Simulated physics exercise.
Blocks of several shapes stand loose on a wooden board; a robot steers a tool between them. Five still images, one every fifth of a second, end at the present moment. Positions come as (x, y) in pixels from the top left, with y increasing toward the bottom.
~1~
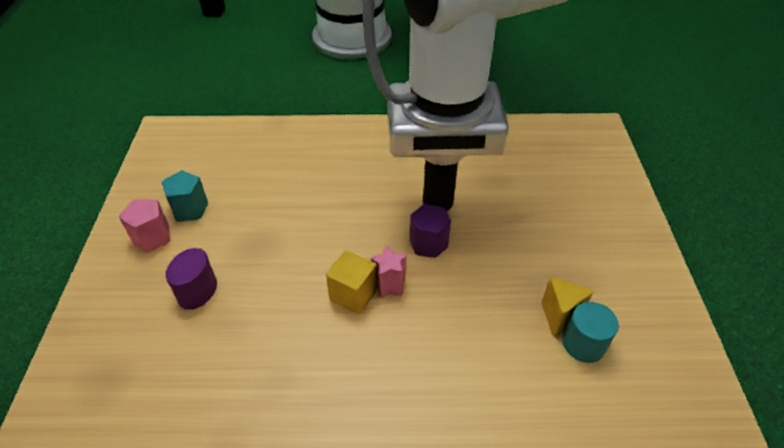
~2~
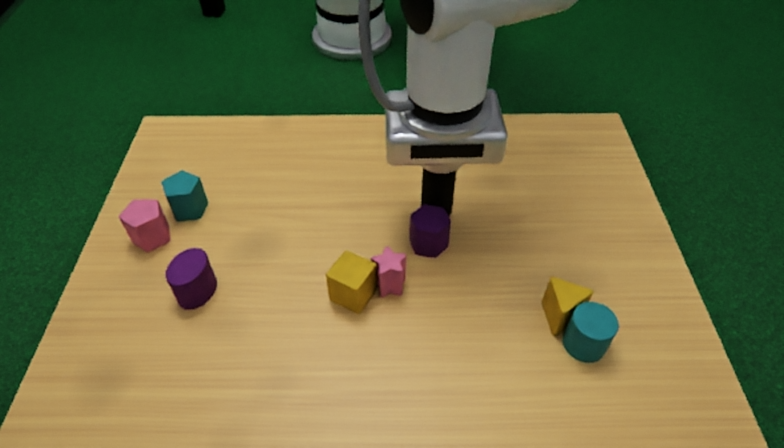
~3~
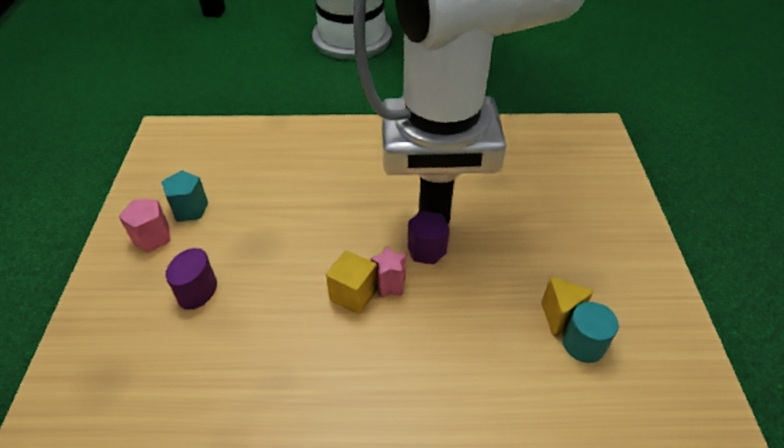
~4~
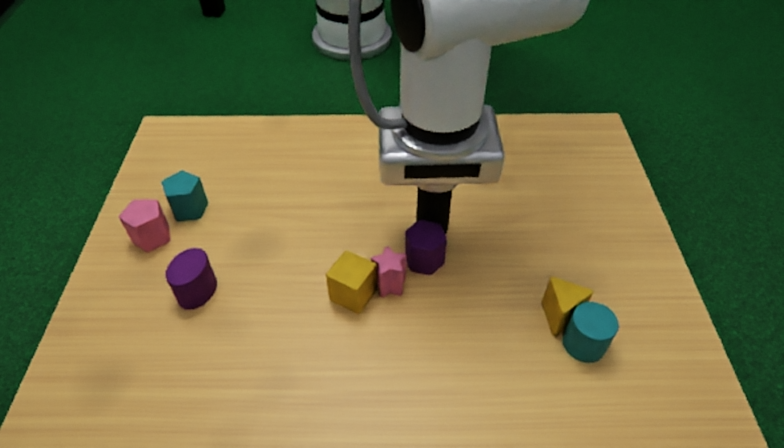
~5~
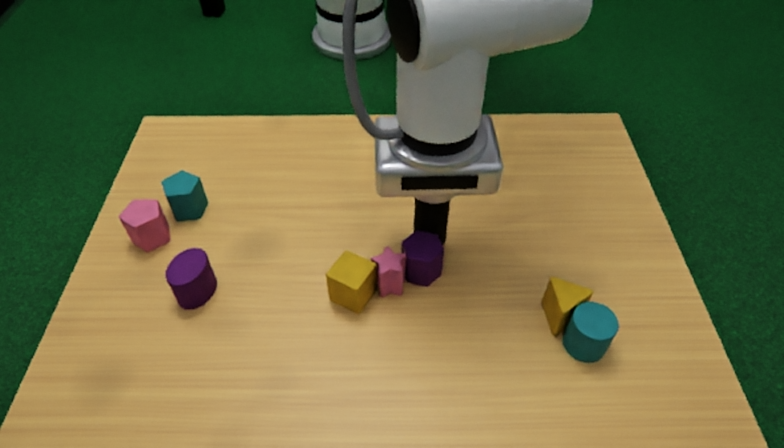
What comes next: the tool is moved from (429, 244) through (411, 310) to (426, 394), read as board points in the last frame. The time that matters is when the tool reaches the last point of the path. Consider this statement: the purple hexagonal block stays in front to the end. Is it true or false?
That claim is true.
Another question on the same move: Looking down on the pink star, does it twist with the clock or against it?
Looking down, my answer is that the pink star rotates clockwise.
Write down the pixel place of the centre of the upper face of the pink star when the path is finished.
I think it will end close to (380, 293).
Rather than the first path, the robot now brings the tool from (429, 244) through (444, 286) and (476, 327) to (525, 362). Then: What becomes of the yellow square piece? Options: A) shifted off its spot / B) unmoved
Answer: B.
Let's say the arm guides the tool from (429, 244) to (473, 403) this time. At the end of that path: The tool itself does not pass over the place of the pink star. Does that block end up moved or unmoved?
My prediction: It moves.
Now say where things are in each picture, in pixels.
The first picture shows tool tip (438, 202); block tops, yellow square piece (351, 269); pink star (389, 260); purple hexagonal block (431, 218).
The second picture shows tool (436, 210); blocks unchanged.
The third picture shows tool (434, 218); purple hexagonal block (429, 224).
The fourth picture shows tool (432, 228); purple hexagonal block (426, 234).
The fifth picture shows tool (430, 238); yellow square piece (351, 269); pink star (389, 260); purple hexagonal block (423, 245).
What follows on the original path. One third of the way, tool (412, 280); pink star (386, 280), turned 80° clockwise; purple hexagonal block (423, 292), turned 35° anticlockwise.
Two thirds of the way, tool (415, 330); pink star (380, 293); purple hexagonal block (436, 346), turned 50° anticlockwise.
At the end, tool (426, 388); yellow square piece in place; pink star (380, 293), turned 140° clockwise; purple hexagonal block (459, 405), turned 65° anticlockwise.
